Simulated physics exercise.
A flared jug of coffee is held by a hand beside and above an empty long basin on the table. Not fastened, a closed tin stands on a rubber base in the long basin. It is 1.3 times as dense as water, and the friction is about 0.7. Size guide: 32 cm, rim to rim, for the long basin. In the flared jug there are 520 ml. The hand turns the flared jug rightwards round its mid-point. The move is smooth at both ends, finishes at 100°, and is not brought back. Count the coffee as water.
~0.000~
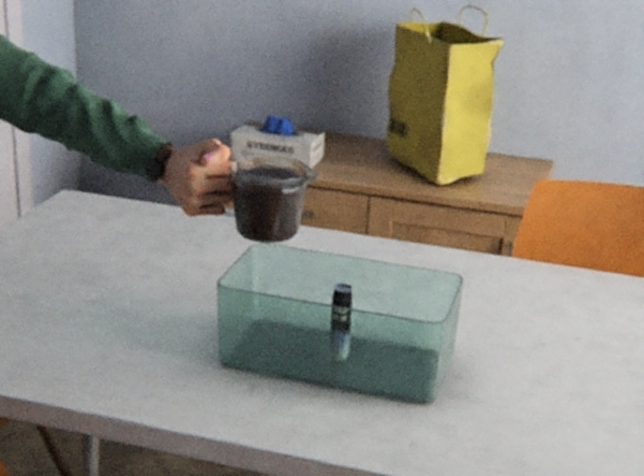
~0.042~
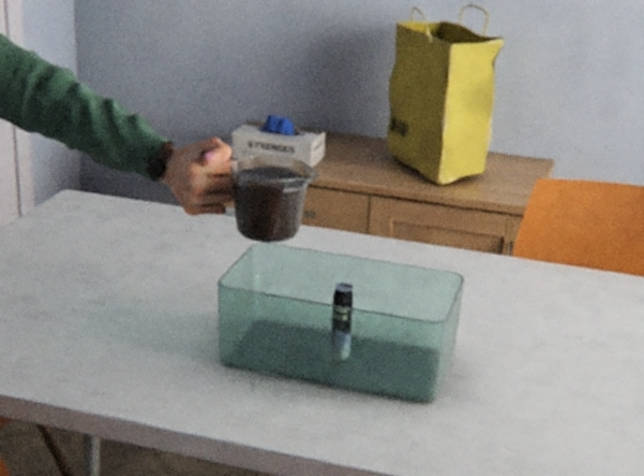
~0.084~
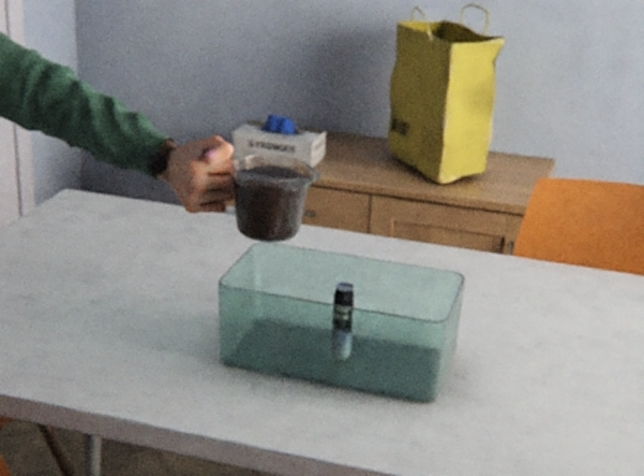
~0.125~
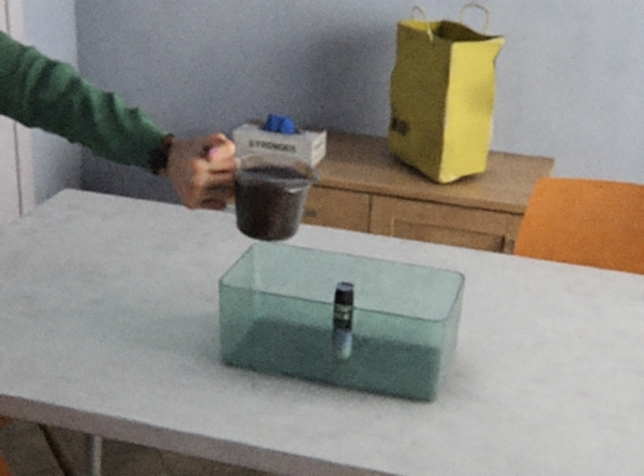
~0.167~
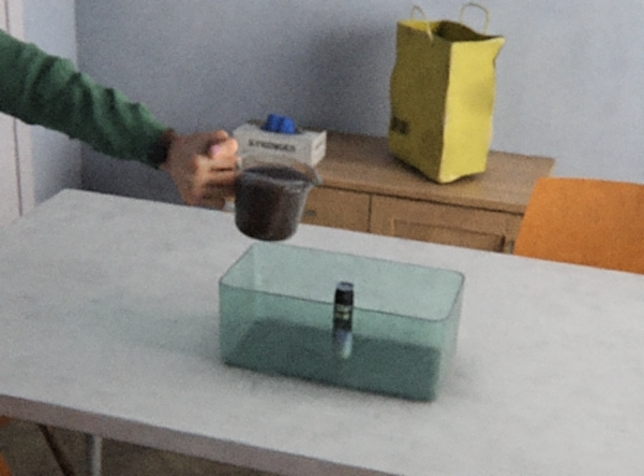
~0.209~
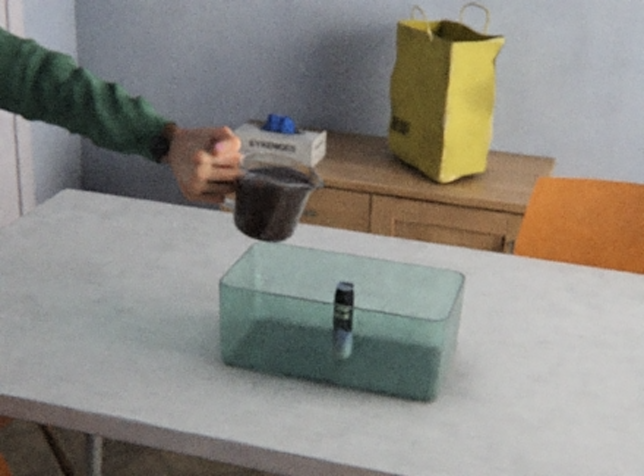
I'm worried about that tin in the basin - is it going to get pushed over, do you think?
Yes, I expect it to go down.
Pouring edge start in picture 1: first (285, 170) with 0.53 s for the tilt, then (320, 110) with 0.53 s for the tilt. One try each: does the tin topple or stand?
First it stays up; then it stays up.
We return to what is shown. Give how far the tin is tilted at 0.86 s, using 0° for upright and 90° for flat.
It leans about 0° from upright.
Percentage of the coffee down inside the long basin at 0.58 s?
I'd put it near 10 percent.
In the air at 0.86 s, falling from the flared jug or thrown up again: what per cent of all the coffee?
Around 12 percent of it is airborne.
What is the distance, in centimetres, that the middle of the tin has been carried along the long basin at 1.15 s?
Some 4 cm.
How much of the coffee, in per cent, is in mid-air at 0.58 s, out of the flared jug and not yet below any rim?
Estimate: About 18 % of all of it.
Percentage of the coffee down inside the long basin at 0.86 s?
72 %, more or less.
Then, 0.58 s in, the tilt is 67° and 70 per cent is still to pour; the tin stands where it began.
Then, 0.86 s in, the tilt is 97° and 16 per cent is still to pour; the tin stands where it began.
Then, 1.15 s in, the tilt is 100° and 1 per cent is still to pour; the tin leans 42°.
Then, 1.46 s in, the tilt is 100° and 0 per cent is still to pour; the tin lies on its side.
Finally, the tin lies on its side.
